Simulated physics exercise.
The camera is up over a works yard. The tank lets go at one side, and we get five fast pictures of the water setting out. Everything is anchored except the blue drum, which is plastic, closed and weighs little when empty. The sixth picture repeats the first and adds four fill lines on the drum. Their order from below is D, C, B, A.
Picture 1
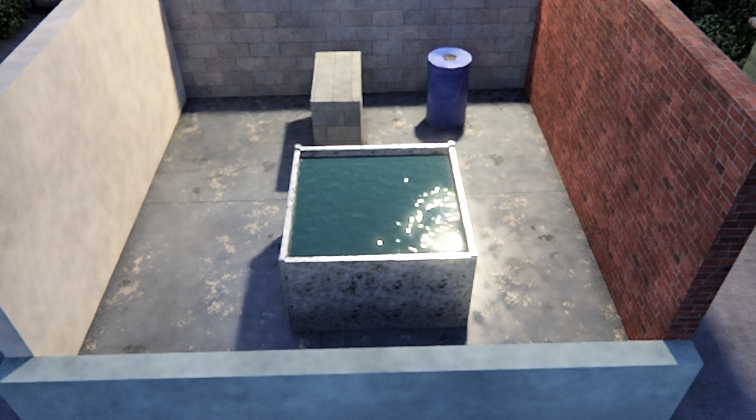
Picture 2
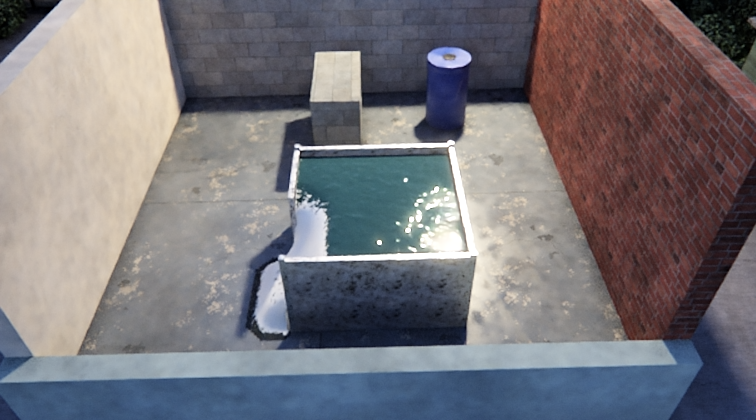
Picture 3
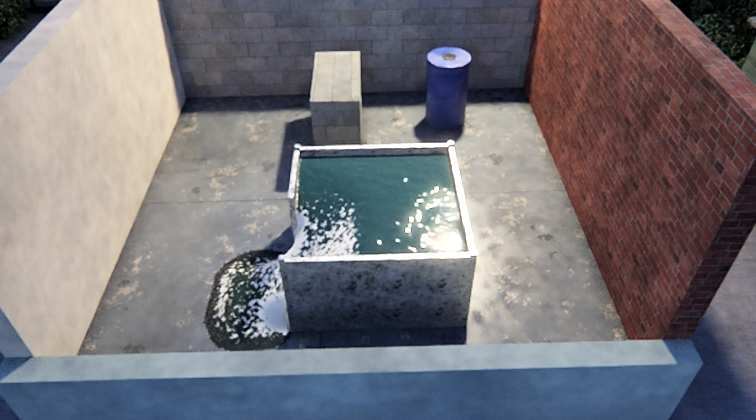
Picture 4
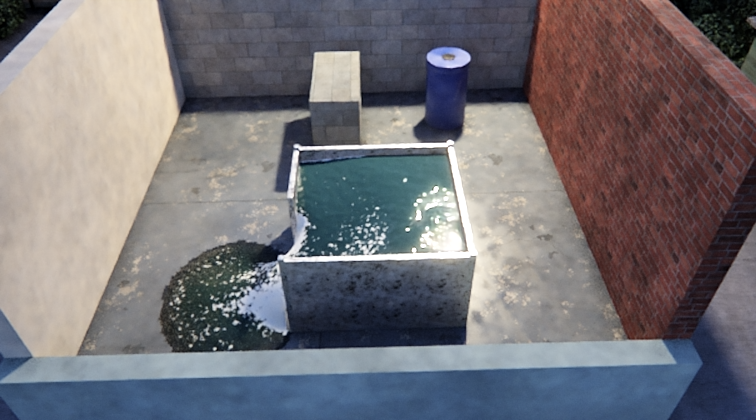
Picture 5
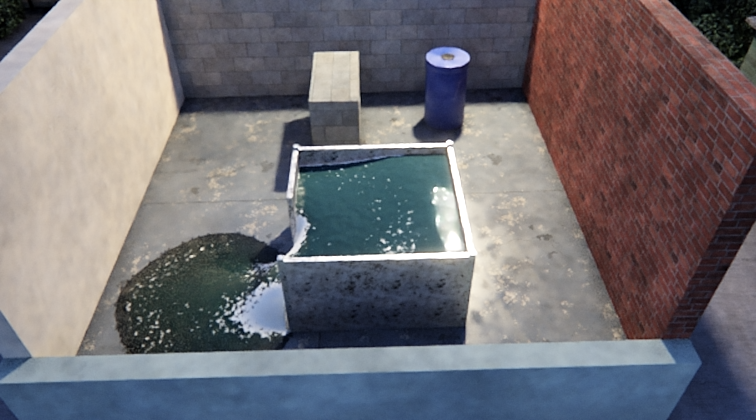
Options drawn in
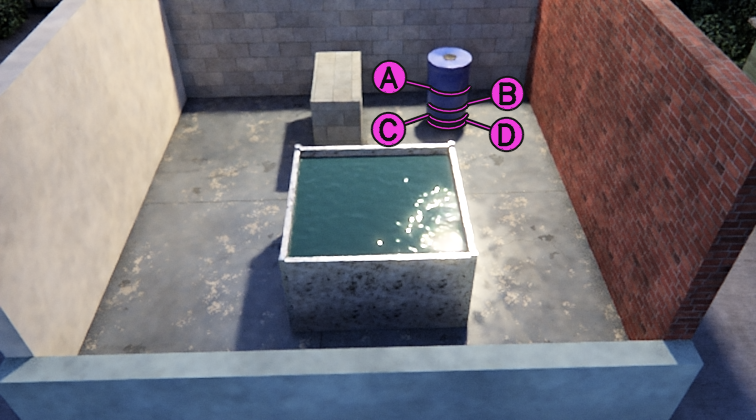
The footage shows a walled yard with a full water tank, a block and a blue drum; water pours from the tank's left side onto the ground, forming a dark, foamy puddle that widens leftward across the concrete.
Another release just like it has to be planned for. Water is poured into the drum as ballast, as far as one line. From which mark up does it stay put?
The answer is mark C.
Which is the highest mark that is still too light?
Here it is mark D.
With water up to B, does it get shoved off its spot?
No, that is safe.
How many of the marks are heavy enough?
Three of the four.
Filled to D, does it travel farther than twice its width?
No, less.
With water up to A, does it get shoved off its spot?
No.
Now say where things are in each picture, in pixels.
The first frame shows lid of the blue drum at (450, 57); tank full, its middle at (376, 202).
In the second frame, 2 % of the ground wet, in view closest to the drum at (278, 261).
In the third frame, 4 % of the ground wet, in view closest to the drum at (280, 260).
In the fourth frame, 7 % of the ground wet, in view closest to the drum at (274, 260).
The fifth frame shows lid of the blue drum at (448, 57); 11 % of the ground wet, in view closest to the drum at (242, 241).
On the marked copy, A at (451, 94); B at (450, 111); C at (449, 122); D at (448, 128); from the bottom up D, C, B, A.
If A is chosen, it does not move.
If B is chosen, it does not move.
If C is chosen, it does not move.
If D is chosen, it is pushed about its own width away.
